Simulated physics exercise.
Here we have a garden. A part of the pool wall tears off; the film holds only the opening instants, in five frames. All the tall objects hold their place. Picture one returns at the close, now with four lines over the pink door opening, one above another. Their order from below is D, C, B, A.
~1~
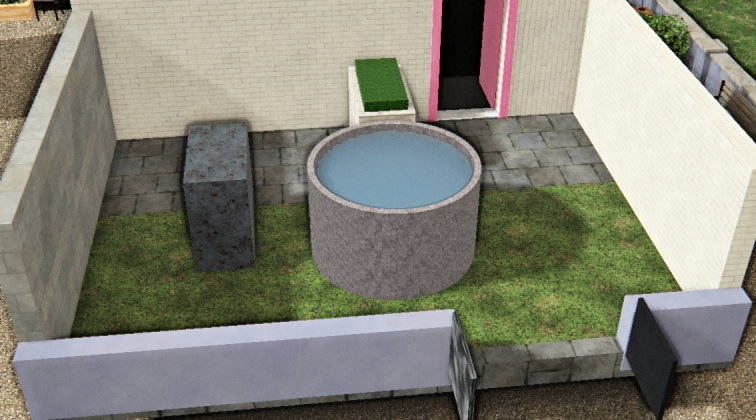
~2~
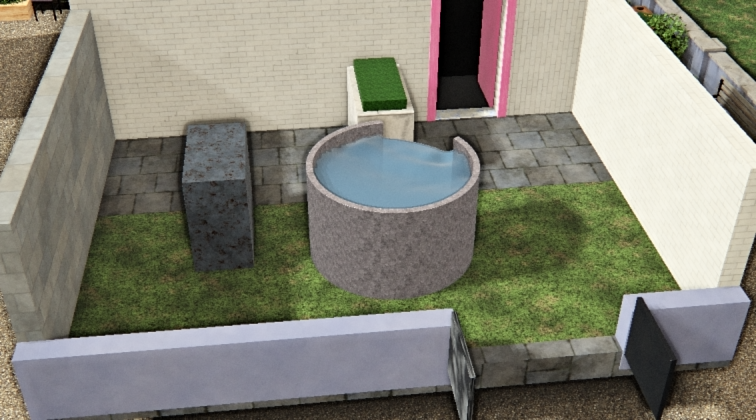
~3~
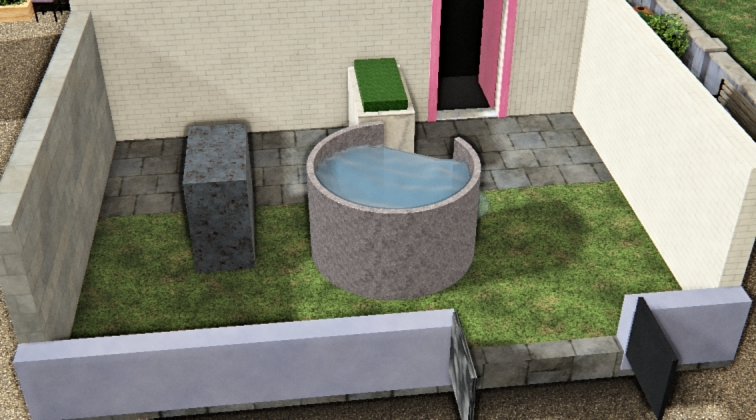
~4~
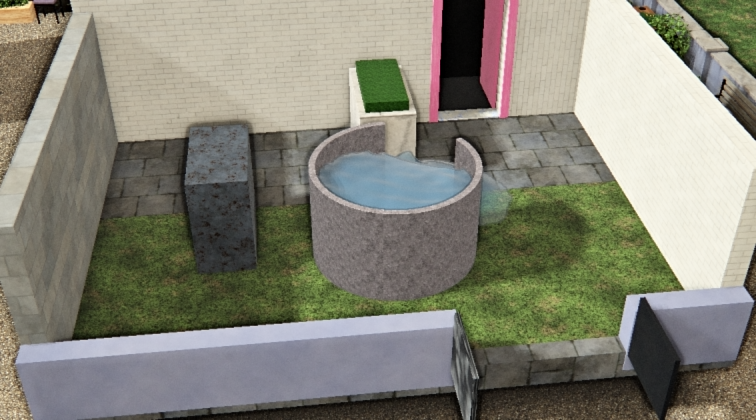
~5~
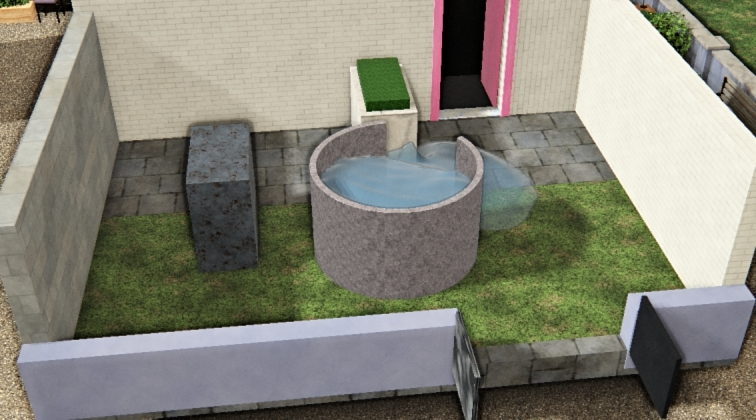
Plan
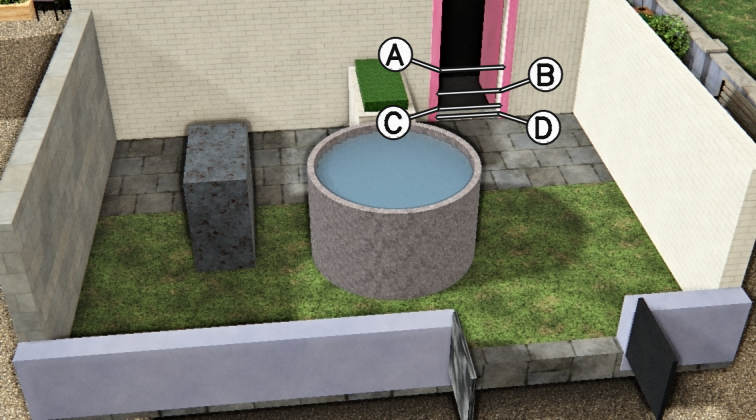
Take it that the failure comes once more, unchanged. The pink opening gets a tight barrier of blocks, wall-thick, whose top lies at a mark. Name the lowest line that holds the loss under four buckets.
Take B.
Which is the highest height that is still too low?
That would be C.
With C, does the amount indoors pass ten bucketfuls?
Yes.
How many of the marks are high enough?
Two of the four.
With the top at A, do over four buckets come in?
No, that is safe.
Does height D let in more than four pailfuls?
Yes, that goes wrong.
On the marked copy, A at (471, 68); B at (469, 92); C at (468, 107); D at (468, 115); from the bottom up D, C, B, A.
For height A, nothing gets over.
For height B, nothing gets over.
For height C, some 20 bucketfuls get in.
For height D, dozens of bucketfuls pour in.
